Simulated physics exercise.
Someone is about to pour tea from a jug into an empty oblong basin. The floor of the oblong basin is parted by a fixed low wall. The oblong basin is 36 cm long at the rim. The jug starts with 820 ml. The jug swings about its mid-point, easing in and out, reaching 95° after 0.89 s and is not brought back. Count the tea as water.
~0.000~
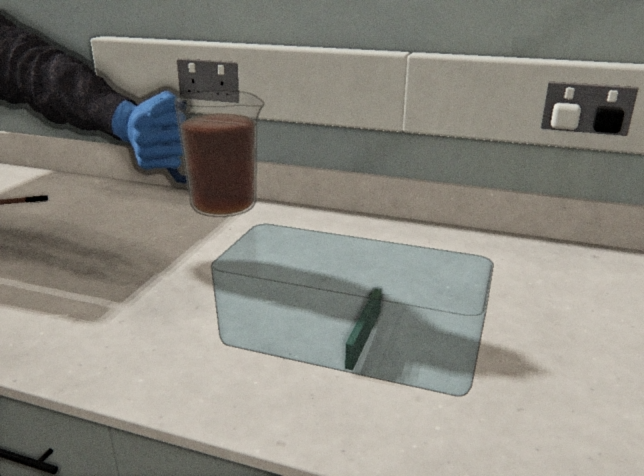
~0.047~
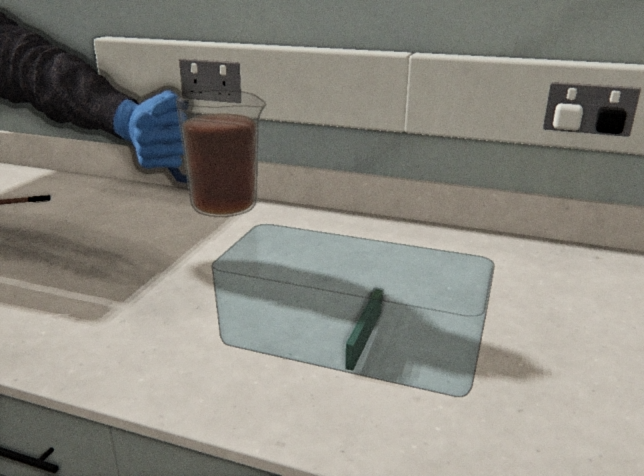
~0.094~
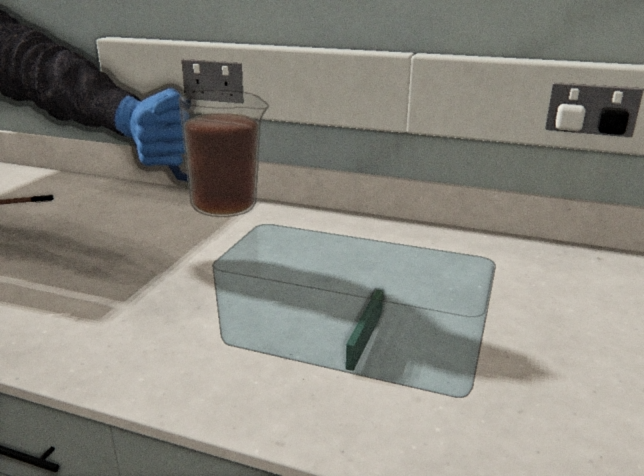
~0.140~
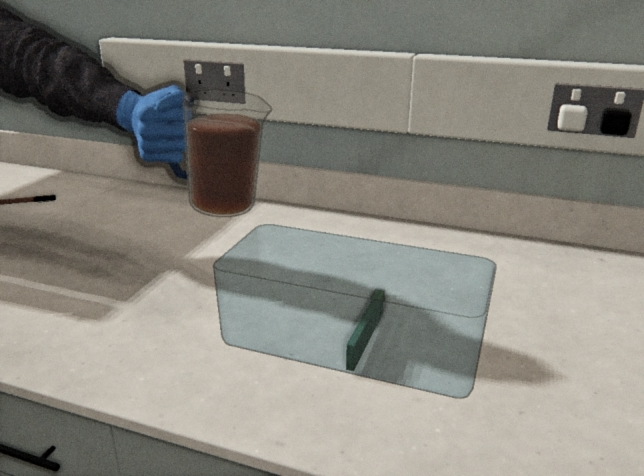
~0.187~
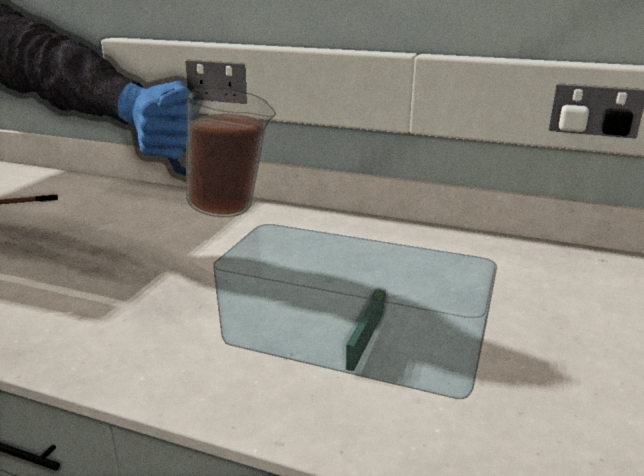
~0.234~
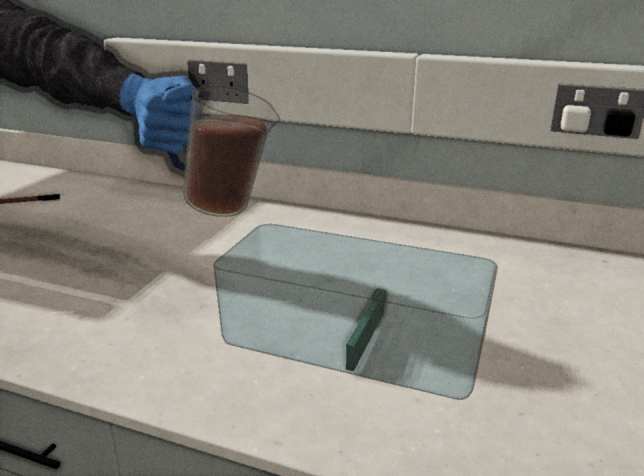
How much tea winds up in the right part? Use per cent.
The far part has some 6 per cent.
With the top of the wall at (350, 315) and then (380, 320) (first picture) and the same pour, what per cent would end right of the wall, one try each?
In turn about 5 and 5 per cent.
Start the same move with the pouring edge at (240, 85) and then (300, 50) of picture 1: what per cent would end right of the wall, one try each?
In turn about 5 and 90 per cent.
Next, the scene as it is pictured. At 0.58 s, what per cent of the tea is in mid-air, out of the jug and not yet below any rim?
Some 10 per cent.
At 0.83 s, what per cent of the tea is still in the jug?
Near 48 in a hundred.
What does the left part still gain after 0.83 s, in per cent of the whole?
Some 58 per cent.
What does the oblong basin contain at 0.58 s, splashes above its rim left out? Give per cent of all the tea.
Some 1 per cent.
Then, 0.58 s in, the tilt is 69° and 88 per cent is still to pour, 1 is left of the wall and 0 right of it.
Then, 0.83 s in, the tilt is 94° and 48 per cent is still to pour, 33 is left of the wall and 0 right of it.
Then, 1.10 s in, the tilt is 95° and 14 per cent is still to pour, 71 is left of the wall and 4 right of it.
Then, 1.39 s in, the tilt is 95° and 3 per cent is still to pour, 86 is left of the wall and 6 right of it.
Finally, 91 per cent lies left of the wall, 6 right of it and 3 outside.
